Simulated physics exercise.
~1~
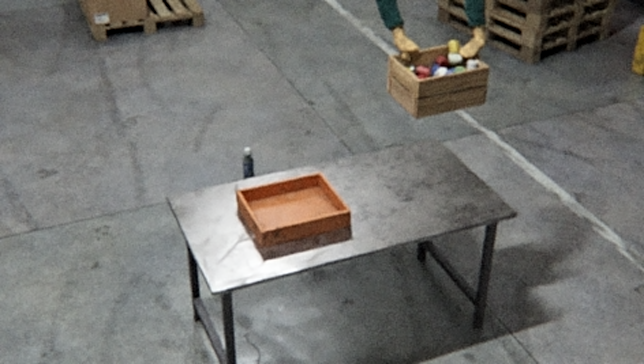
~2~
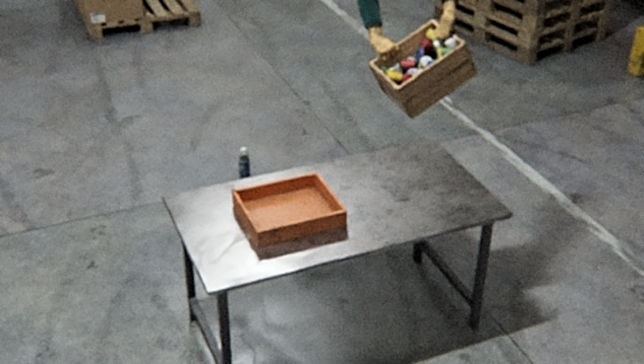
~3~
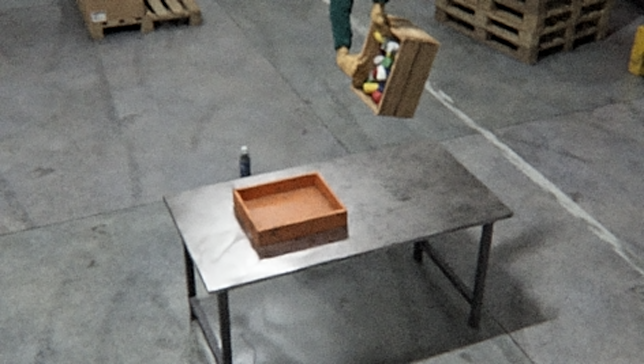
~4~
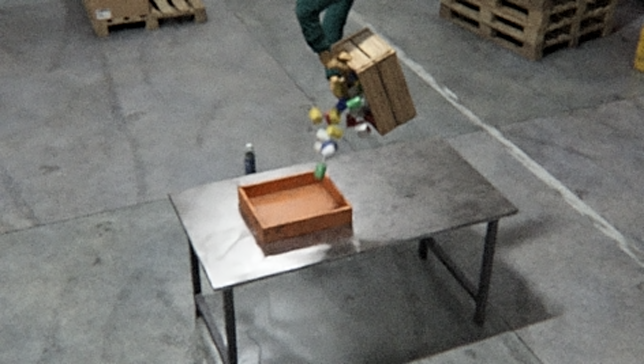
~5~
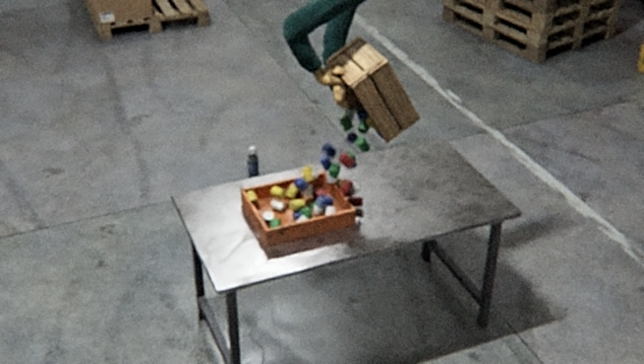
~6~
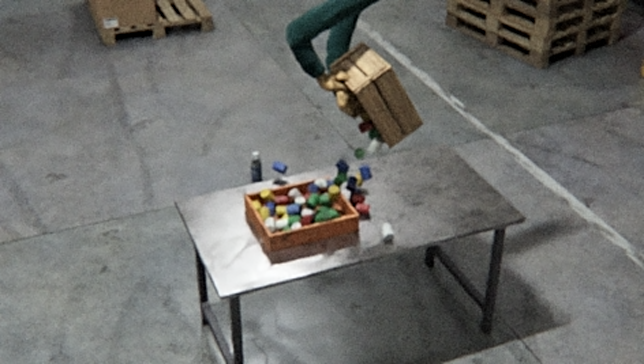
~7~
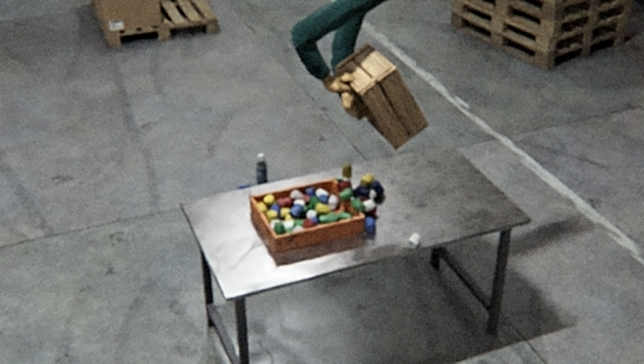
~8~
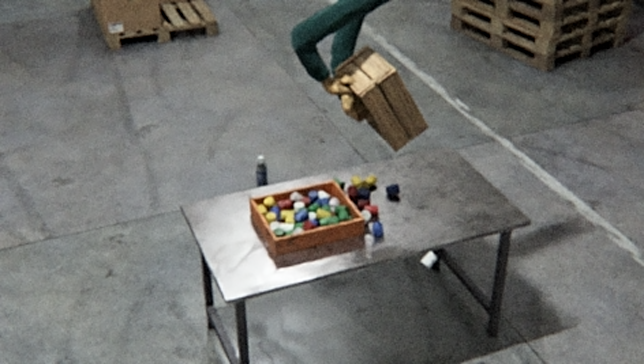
We see a pair of green-sleeved arms tip a wooden crate of small colourful pieces over an orange box on a metal table; the pieces tumble out and fill the box, while several land beside it, one drops off the table's edge, and the emptied crate stays tilted above.
